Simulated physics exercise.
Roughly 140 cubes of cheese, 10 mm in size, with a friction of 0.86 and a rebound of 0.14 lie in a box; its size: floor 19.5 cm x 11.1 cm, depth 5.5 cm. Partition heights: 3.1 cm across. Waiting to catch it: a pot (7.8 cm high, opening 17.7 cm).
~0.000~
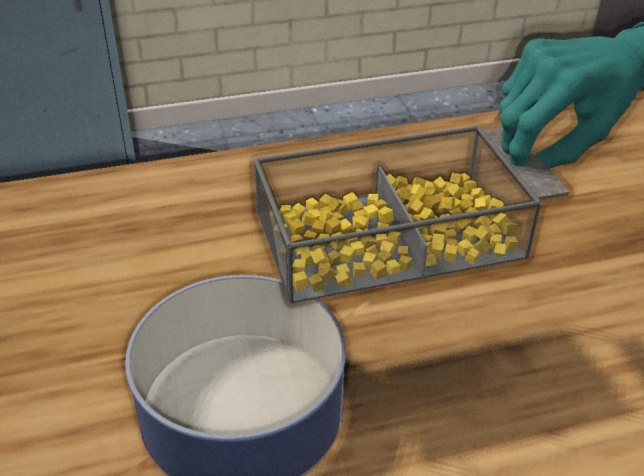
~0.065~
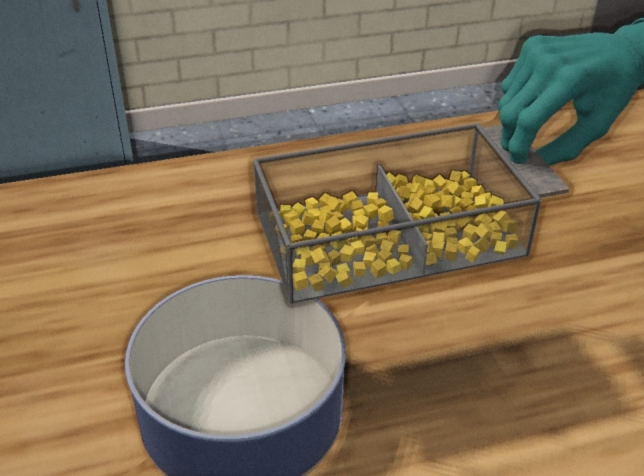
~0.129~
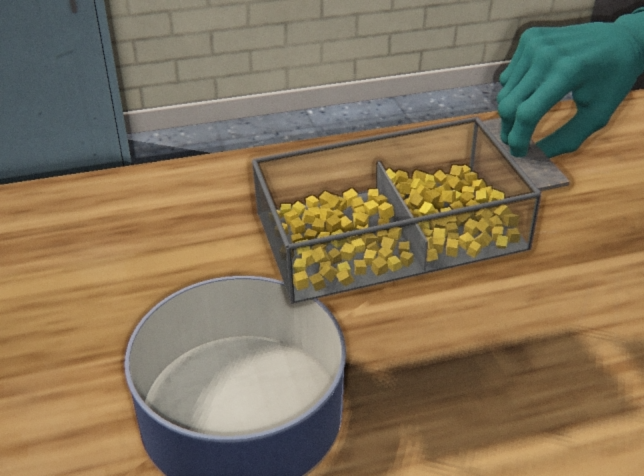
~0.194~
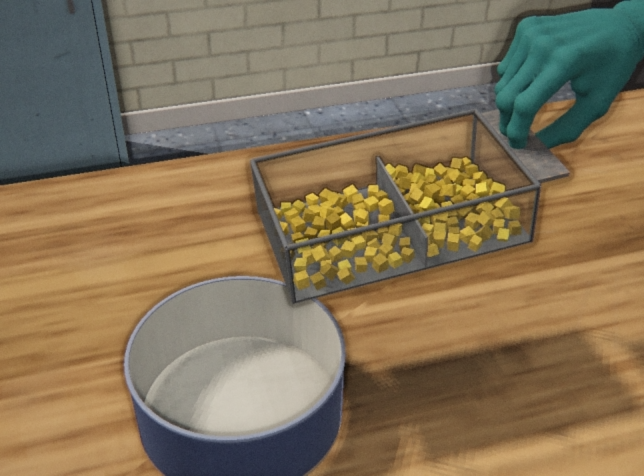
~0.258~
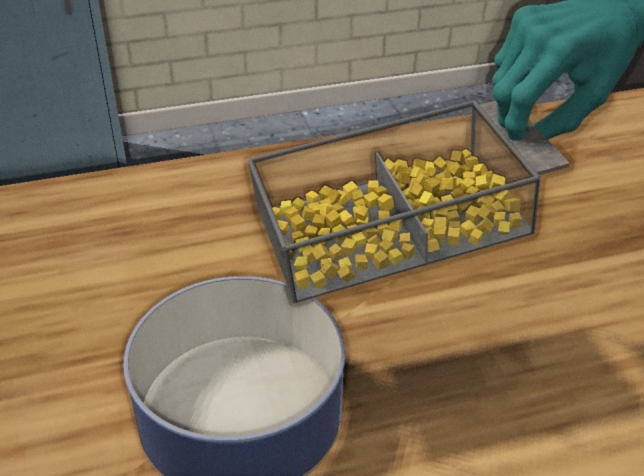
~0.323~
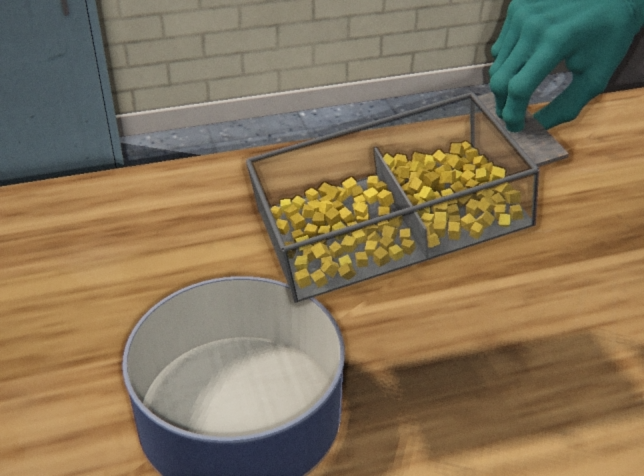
On a wooden counter, a green-gloved hand held the right end of a clear, divided box of small yellow cubes and slowly raised it, tilting the box slightly left beside an empty blue pot.
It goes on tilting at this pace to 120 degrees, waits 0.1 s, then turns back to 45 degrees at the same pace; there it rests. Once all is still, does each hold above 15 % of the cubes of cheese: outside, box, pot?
Outside: No, box: No, pot: Yes.
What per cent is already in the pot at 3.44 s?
Near 80 per cent so far.
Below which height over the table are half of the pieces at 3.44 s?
Some 2 cm.
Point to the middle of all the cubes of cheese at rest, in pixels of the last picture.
Around (205, 423).
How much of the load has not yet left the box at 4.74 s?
About 0 per cent.
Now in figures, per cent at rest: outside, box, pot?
Outside 5; box 0; pot 95.
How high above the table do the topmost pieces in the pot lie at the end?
About 2.5 cm.
After 2.02 s, tilt 70 degrees; box 100 %; middle of all pieces near (343, 136).
After 3.44 s, tilt 119 degrees; box 10 %, pot 80 %, in the air 10 %; middle of all pieces near (210, 391).
Then, at 4.74 s, tilt 82 degrees; outside 5 %, pot 95 %; middle of all pieces near (209, 420).
After 5.98 s, tilt 45 degrees; outside 5 %, pot 95 %; middle of all pieces near (209, 420).
At rest (6.2 s), outside 5 %, box 0 %, pot 95 %.
